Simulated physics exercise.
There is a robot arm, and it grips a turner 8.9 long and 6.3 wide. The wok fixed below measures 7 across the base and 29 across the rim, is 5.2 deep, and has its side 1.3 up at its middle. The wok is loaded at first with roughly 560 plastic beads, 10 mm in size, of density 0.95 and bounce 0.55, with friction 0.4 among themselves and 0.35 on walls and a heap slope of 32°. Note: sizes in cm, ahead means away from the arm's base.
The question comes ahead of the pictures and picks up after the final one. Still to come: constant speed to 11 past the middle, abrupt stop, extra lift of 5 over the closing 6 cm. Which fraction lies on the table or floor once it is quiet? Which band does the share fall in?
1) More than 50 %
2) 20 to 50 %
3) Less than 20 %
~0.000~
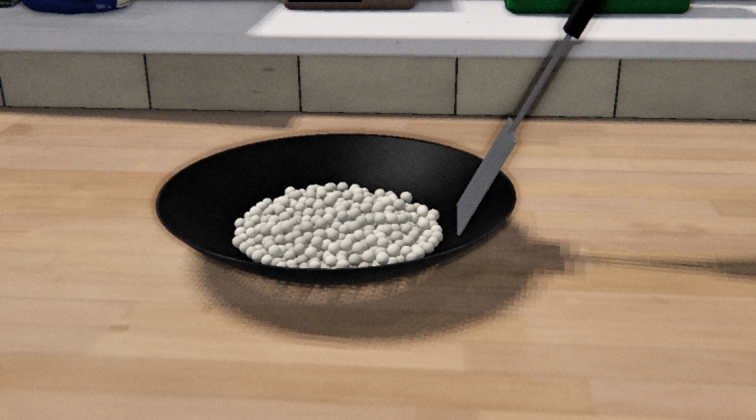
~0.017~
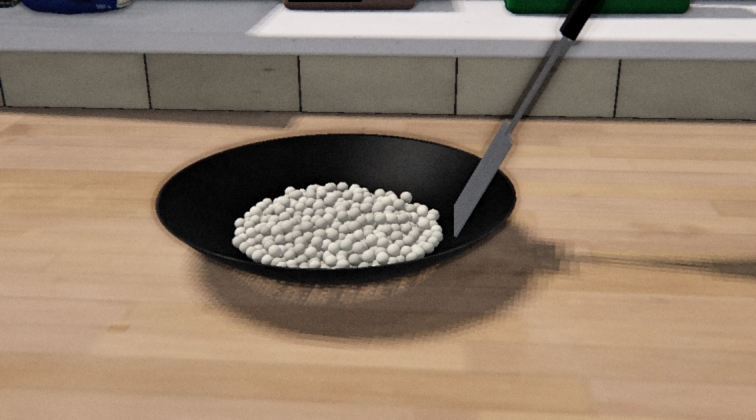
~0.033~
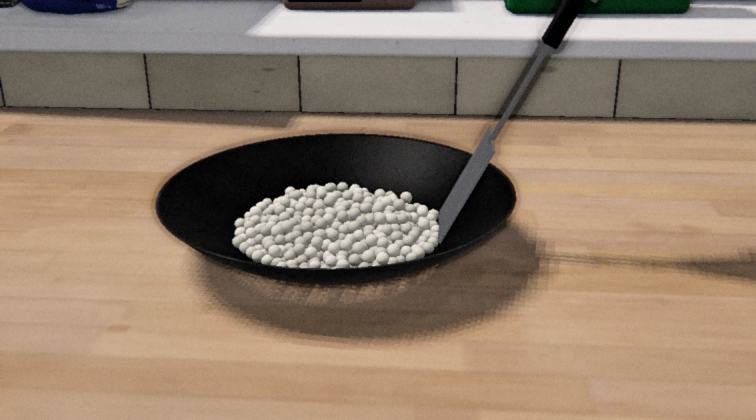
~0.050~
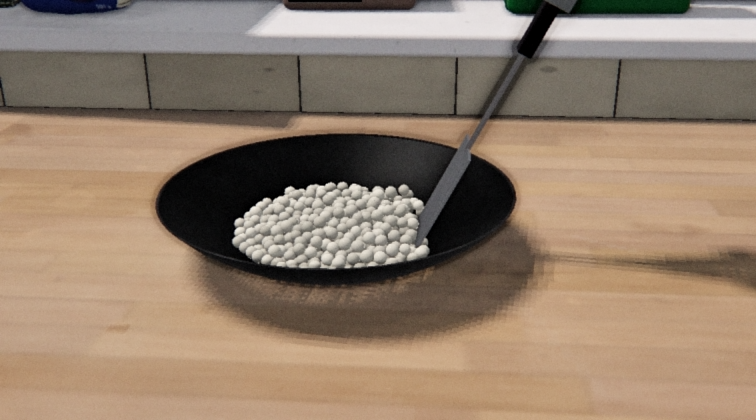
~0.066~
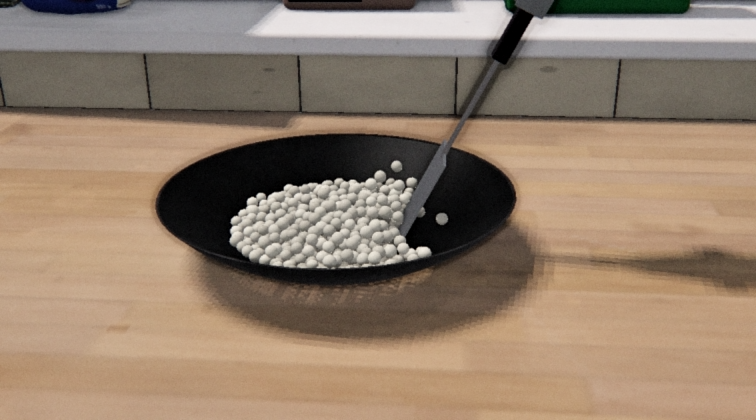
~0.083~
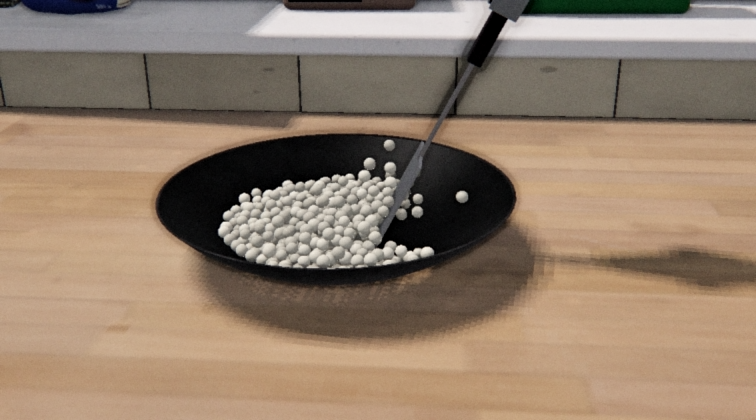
20 to 50 %.
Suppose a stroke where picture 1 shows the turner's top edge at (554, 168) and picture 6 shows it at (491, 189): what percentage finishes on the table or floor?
Some 15 percent ends up on the table or floor.
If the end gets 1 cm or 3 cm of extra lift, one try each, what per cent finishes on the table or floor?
Try one gives about 30 in a hundred, try two about 30 in a hundred.
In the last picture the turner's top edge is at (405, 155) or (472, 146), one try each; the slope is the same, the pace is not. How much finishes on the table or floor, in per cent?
I'd estimate some 30 and 5 in a hundred.
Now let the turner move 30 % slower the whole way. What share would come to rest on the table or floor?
I'd expect near 15 per cent.
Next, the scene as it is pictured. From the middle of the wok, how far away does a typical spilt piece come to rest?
54 cm or so.
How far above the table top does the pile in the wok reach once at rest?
4.5 cm.
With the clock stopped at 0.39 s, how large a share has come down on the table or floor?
Share at that moment: Roughly 15 %.
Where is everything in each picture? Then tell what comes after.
In the first frame, the turner top edge at (513, 129), sloping 63°; upper third of the load around (339, 219), from x 240 to 435, top at y 190; 561 in the wok.
In the second frame, the turner top edge at (509, 131), sloping 63°; upper third of the load around (339, 219), from x 240 to 435, top at y 190.
In the third frame, the turner top edge at (493, 138), sloping 63°; upper third of the load around (339, 219), from x 240 to 435, top at y 190.
In the fourth frame, the turner top edge at (469, 147), sloping 63°; upper third of the load around (342, 217), from x 240 to 425, top at y 190.
In the fifth frame, the turner top edge at (445, 152), sloping 63°; upper third of the load around (338, 212), from x 235 to 440, top at y 165.
In the sixth frame, the turner top edge at (422, 154), sloping 63°; upper third of the load around (334, 211), from x 225 to 460, top at y 145; 561 in the wok.
After 0.12 s, sloping 63°, highest piece 11 above the table; 560 in the wok, 1 on the blade or in flight.
After 0.16 s, sloping 63°, highest piece 12 above the table; 558 in the wok, 3 on the blade or in flight.
After 0.39 s, sloping 63°, highest piece 14 above the table; 401 in the wok, 83 on the table or floor, 77 on the blade or in flight.
After 1.44 s, sloping 63°, highest piece 4 above the table; 401 in the wok, 160 on the table or floor.
In the end, 401 in the wok, 160 on the table or floor. That is 29 % on the table or floor.
